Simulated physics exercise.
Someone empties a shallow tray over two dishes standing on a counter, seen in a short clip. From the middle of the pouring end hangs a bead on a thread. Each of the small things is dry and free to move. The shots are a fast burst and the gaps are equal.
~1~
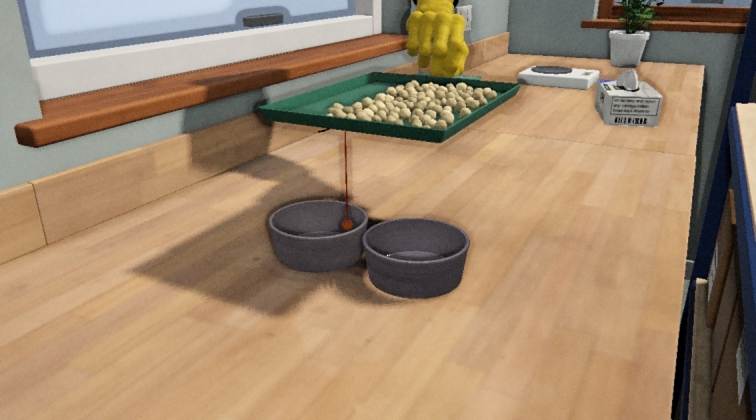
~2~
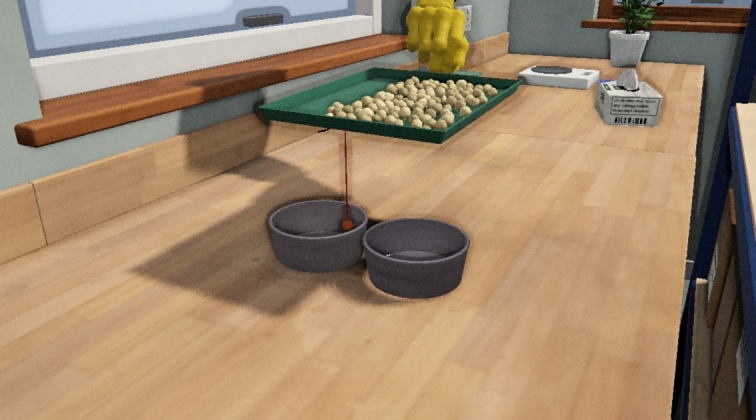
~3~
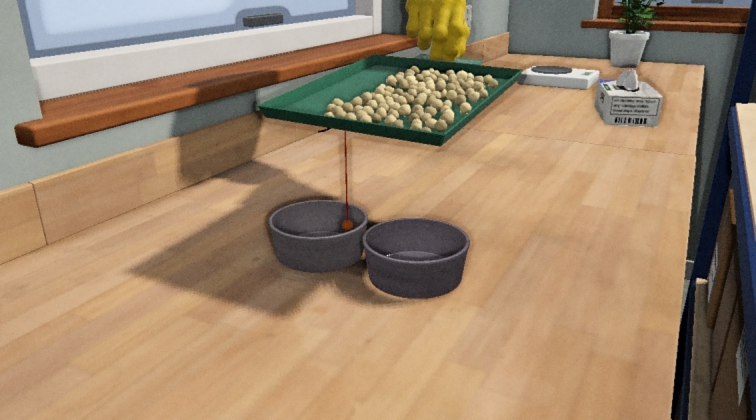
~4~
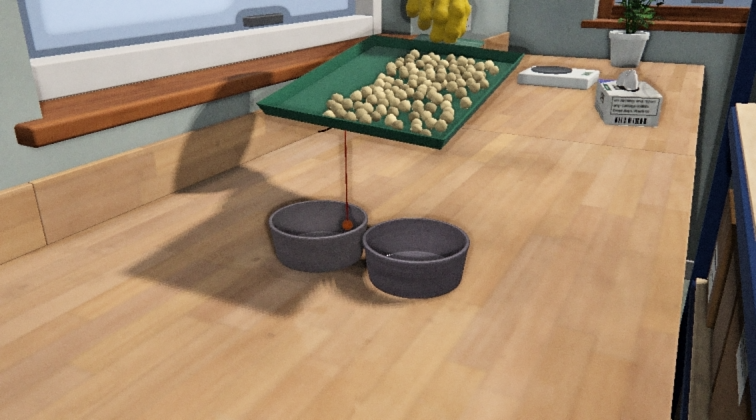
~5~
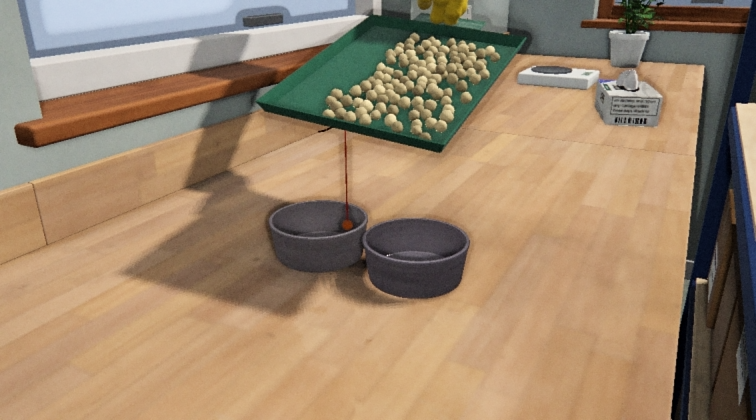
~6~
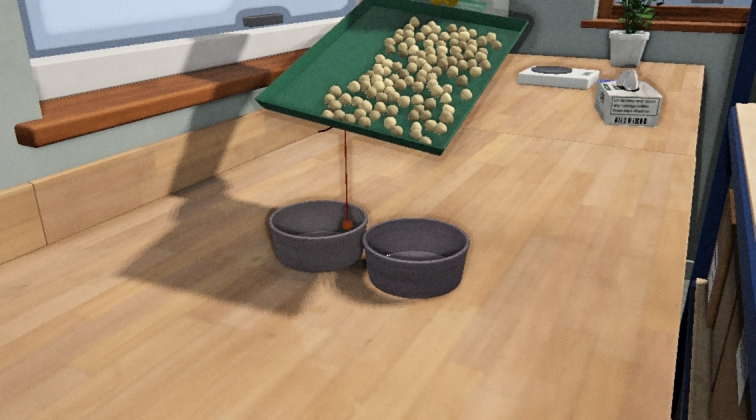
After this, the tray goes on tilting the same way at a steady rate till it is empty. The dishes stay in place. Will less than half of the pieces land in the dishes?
Yes. The dishes end up holding not even half.
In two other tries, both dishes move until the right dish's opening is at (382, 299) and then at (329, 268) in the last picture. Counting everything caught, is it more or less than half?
In the first position shy of half, in the second shy of half.
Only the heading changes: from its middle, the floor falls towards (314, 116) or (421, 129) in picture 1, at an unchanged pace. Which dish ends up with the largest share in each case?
The first try favours the dish to the left; the second favours the dish to the right.
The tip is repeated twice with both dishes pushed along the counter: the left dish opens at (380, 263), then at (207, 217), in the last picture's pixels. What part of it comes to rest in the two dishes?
It comes to roughly 80 per cent in one try and roughly 0 per cent in the next.
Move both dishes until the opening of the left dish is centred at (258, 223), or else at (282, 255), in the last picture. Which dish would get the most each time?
In the first try it's the rightmost dish, and in the second it's the rightmost dish.
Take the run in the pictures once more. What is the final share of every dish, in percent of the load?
Per cent held at the end: Left dish 0, right dish 10.
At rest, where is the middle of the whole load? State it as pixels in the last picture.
The centre comes to rest close to (406, 316).
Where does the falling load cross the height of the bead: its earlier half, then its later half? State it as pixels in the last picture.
Around (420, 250) first; around (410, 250) second.
Just after the last frame, tray tipped steeply; the larger part on the tray; just a few outside both; about a tenth in the air.
A moment on, tray tipped past a quarter turn; about a tenth in the right dish; the larger part outside both; about a tenth in the air.
Further on, tray tipped past a quarter turn; about a tenth in the right dish; the larger part outside both.
When it is over, tray tipped past a quarter turn; about a tenth in the right dish; not one in the left dish; the larger part outside both.
